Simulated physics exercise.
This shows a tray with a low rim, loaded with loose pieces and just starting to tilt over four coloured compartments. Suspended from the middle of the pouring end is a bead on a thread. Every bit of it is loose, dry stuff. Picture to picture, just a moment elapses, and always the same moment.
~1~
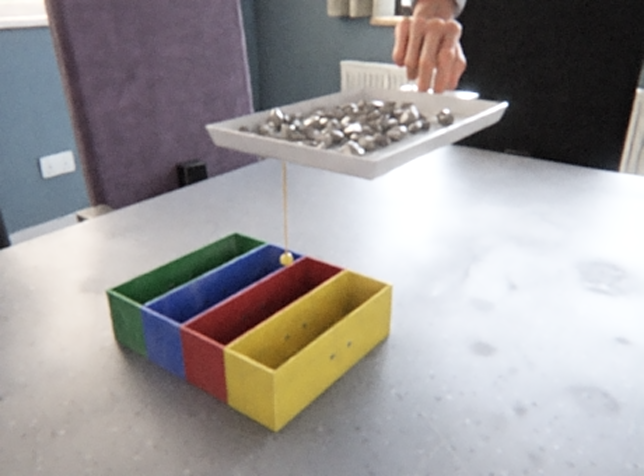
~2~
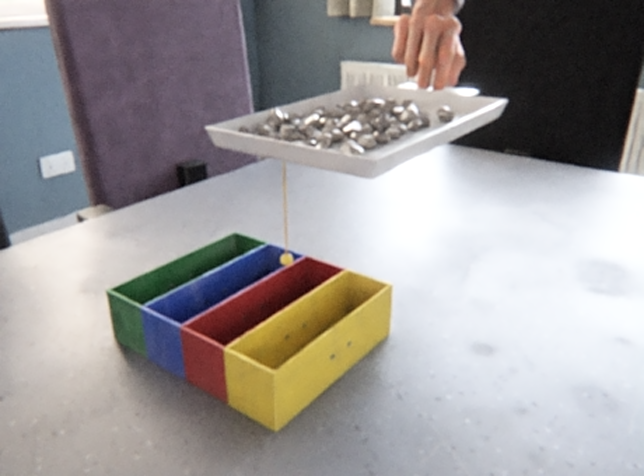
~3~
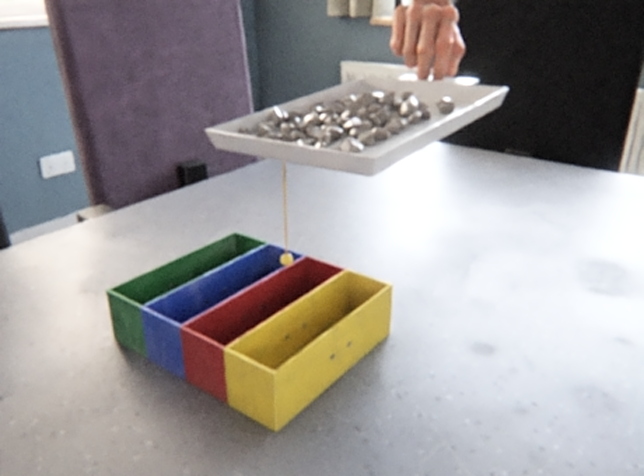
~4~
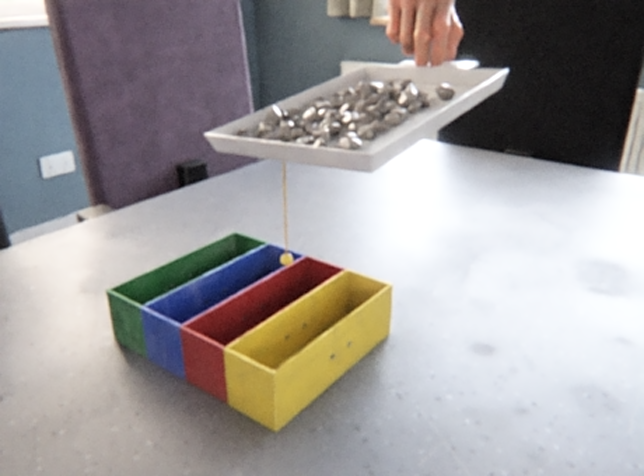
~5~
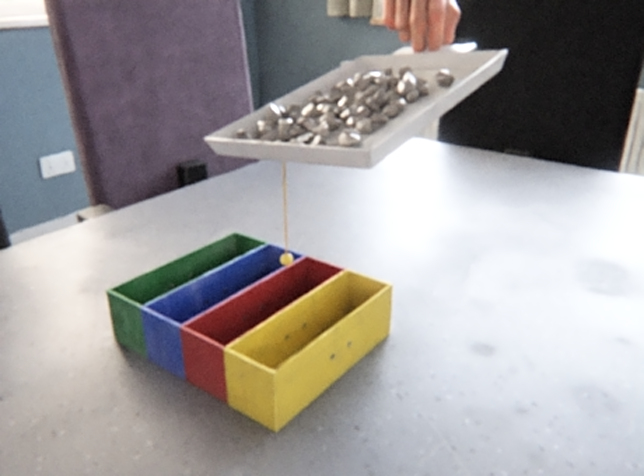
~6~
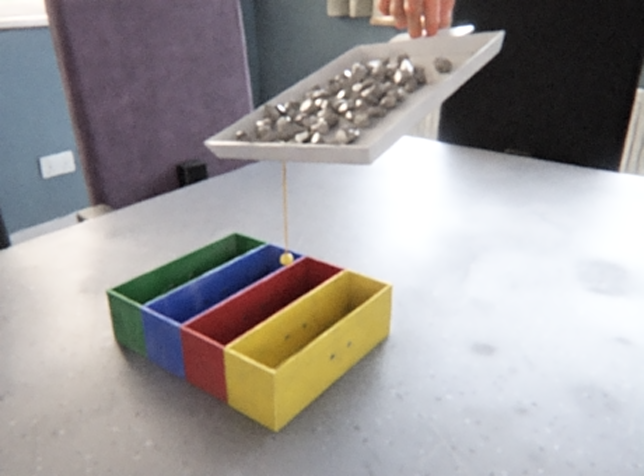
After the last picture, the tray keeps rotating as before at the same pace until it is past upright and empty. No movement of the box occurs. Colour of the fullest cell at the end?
Green.
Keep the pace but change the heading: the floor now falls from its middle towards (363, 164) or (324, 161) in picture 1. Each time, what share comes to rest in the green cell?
0 % and 0 %, roughly.
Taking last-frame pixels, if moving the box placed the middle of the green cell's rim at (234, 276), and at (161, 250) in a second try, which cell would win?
Try one: The green one; try two: The blue cell.
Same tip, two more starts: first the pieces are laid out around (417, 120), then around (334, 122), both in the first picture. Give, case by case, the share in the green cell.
You'd get about 60 per cent first and about 60 per cent second.
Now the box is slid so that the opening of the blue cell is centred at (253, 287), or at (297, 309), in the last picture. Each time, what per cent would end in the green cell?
Around 50 % followed by around 0 %.
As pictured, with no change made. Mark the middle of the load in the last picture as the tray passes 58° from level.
Look about (264, 112) in the last picture.
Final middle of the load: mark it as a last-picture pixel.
Close to (217, 296) in the last picture.
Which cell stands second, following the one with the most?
Rank 2: The cell in blue.
Soon after the last picture, tray tipped steeply; all on the tray.
A little later, tray tipped right over; a small part on the tray; about half in the green cell; about a quarter in the blue cell; about a quarter falling or outside the box.
Later still, tray tipped past a quarter turn; about two thirds in the green cell; about a quarter in the blue cell; a stray few in the red cell; a small part falling or outside the box.
At rest, tray tipped past a quarter turn; about two thirds in the green cell; about a quarter in the blue cell; a stray few in the red cell; none in the yellow cell; a small part outside the box.
